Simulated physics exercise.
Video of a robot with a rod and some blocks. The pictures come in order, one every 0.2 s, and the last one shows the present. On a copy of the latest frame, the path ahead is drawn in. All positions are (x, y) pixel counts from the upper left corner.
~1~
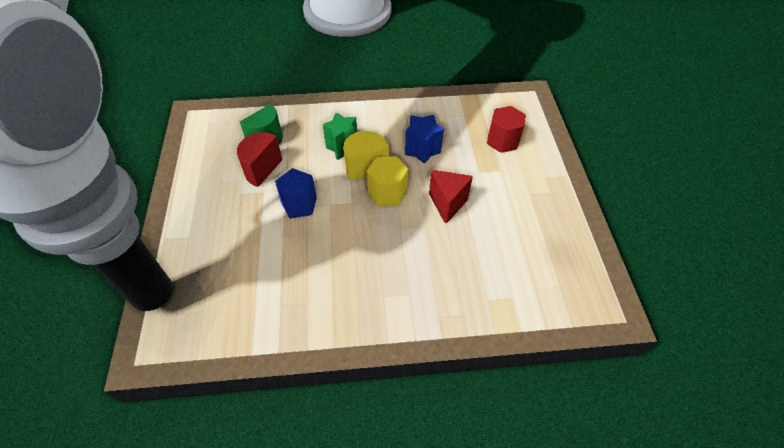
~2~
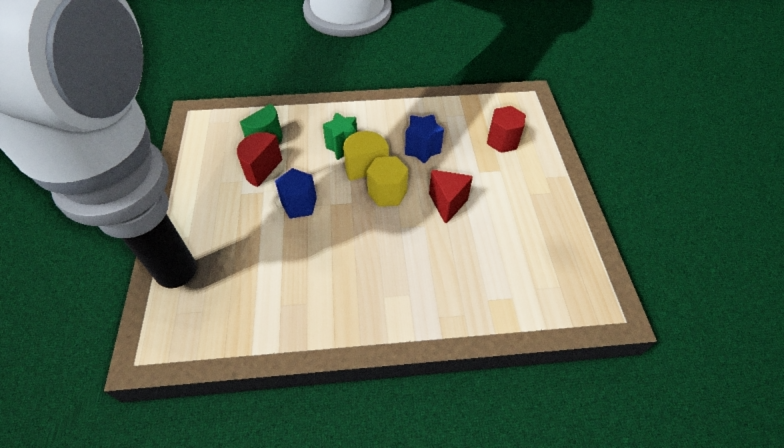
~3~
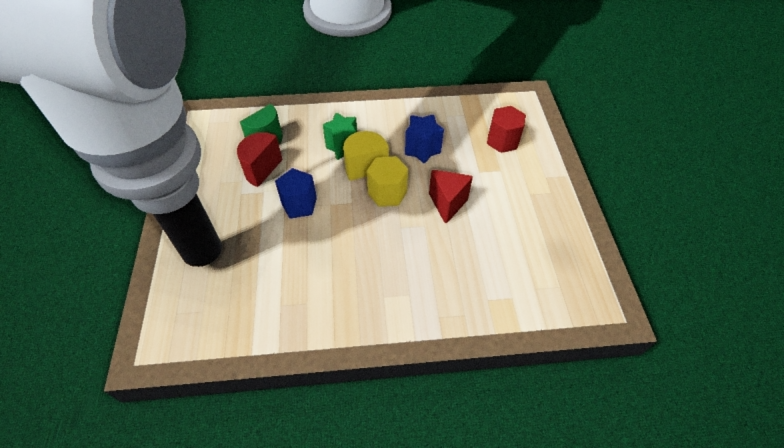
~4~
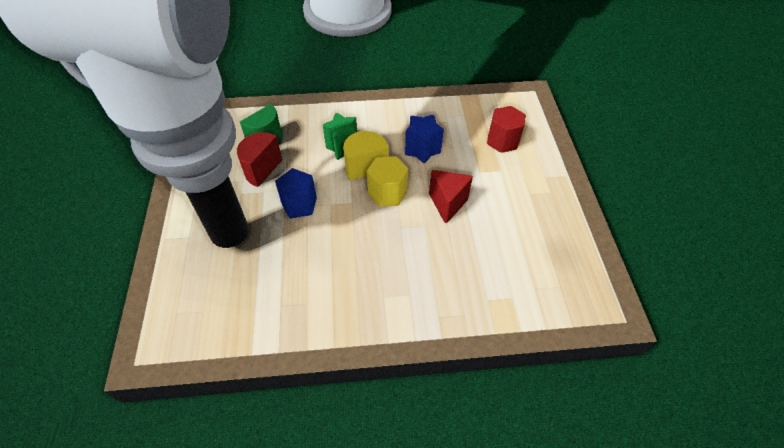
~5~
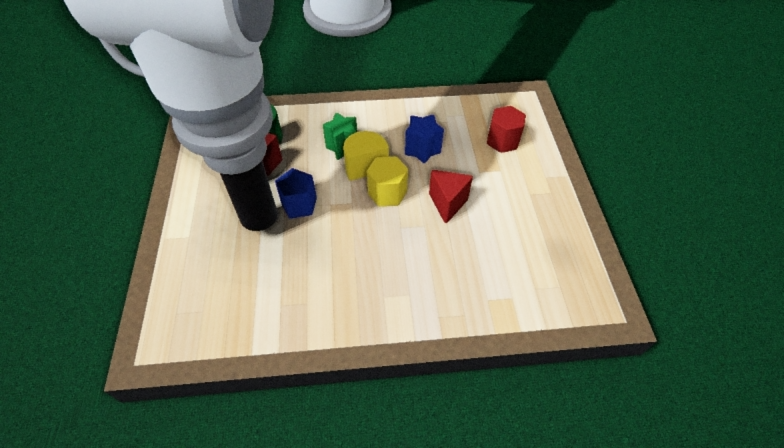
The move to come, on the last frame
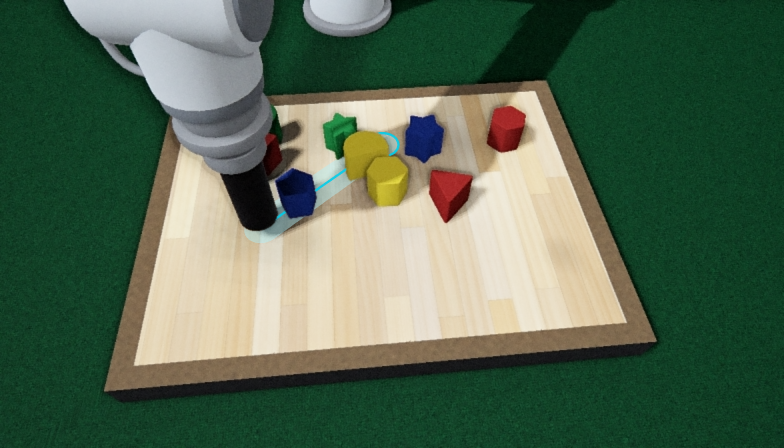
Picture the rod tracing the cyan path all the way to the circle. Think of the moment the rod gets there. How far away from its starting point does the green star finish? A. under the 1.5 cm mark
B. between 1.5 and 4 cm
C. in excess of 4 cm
It's B.
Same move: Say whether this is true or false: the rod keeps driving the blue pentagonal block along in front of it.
My answer: True.
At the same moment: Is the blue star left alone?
The answer is no.
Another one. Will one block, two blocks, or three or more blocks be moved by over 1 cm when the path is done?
The number of blocks that move over 1 cm is three or more.
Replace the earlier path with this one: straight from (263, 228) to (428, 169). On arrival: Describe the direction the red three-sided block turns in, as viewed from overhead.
Viewed from above, clockwise.
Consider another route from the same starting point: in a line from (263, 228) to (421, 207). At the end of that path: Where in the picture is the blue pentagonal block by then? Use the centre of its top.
Located at (317, 171).
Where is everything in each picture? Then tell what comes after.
The first picture shows lower end of the rod at (152, 293), tops of blocks, blue pentagonal block at (294, 182), green star at (341, 124), yellow half-round block at (364, 143), blue star at (424, 125).
The second picture shows rod at (176, 271), blocks as before.
The third picture shows rod at (202, 250), blocks as before.
The fourth picture shows rod at (230, 232), blocks as before.
The fifth picture shows rod at (259, 216), blue pentagonal block at (294, 182), green star at (341, 124), yellow half-round block at (364, 143), blue star at (424, 125).
The drawn path runs straight from (263, 228) to (382, 145).
On the path given first. One third of the way, rod at (305, 184); blue pentagonal block at (331, 157); yellow half-round block at (367, 142).
Two thirds of the way, rod at (345, 157); blue pentagonal block at (369, 130); green star at (352, 108), turned 55° anticlockwise; yellow half-round block at (405, 125), turned 15° clockwise; blue star at (444, 120).
At the end, rod at (382, 132); blue pentagonal block at (409, 109); green star at (355, 106), turned 80° anticlockwise; yellow half-round block at (443, 117), turned 35° clockwise; blue star at (476, 115), turned 25° anticlockwise.
